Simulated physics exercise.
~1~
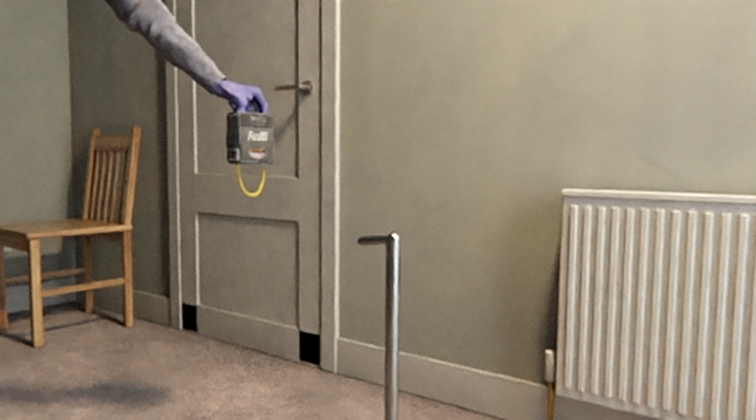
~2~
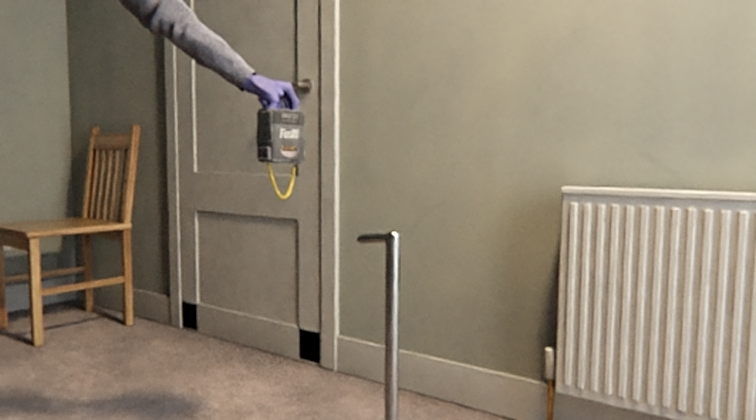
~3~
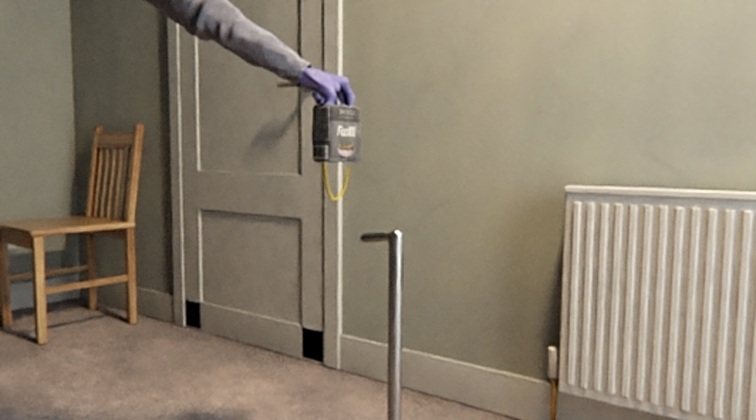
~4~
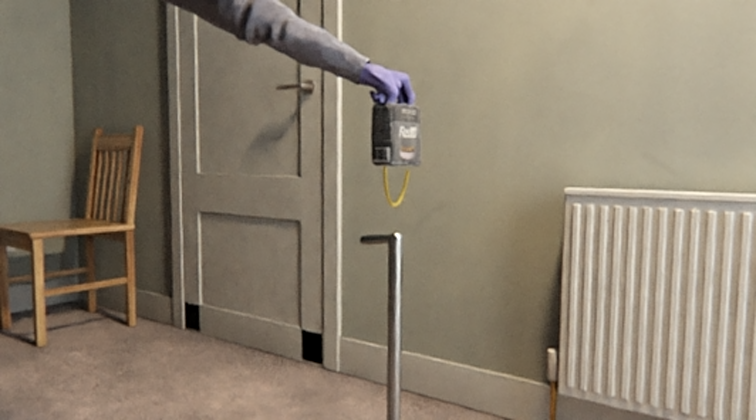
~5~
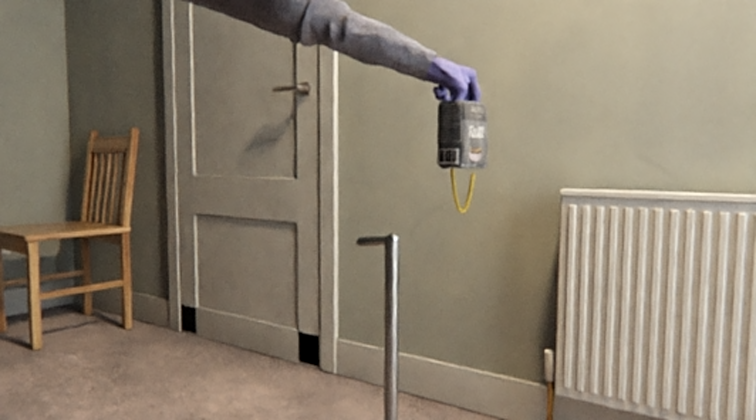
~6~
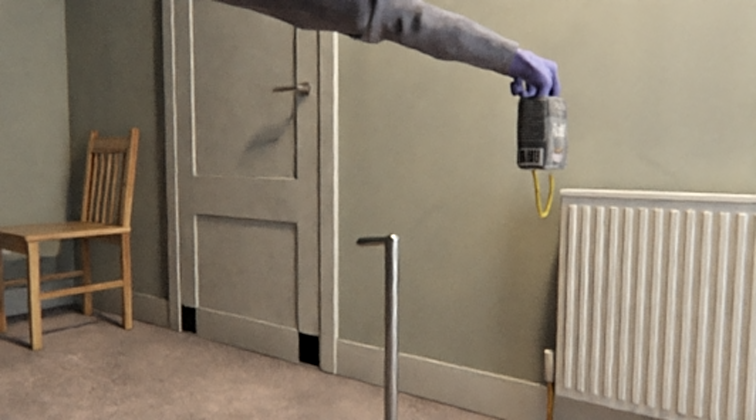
A grey pouch held by a gloved hand moves right, passing above the hooked post without catching.
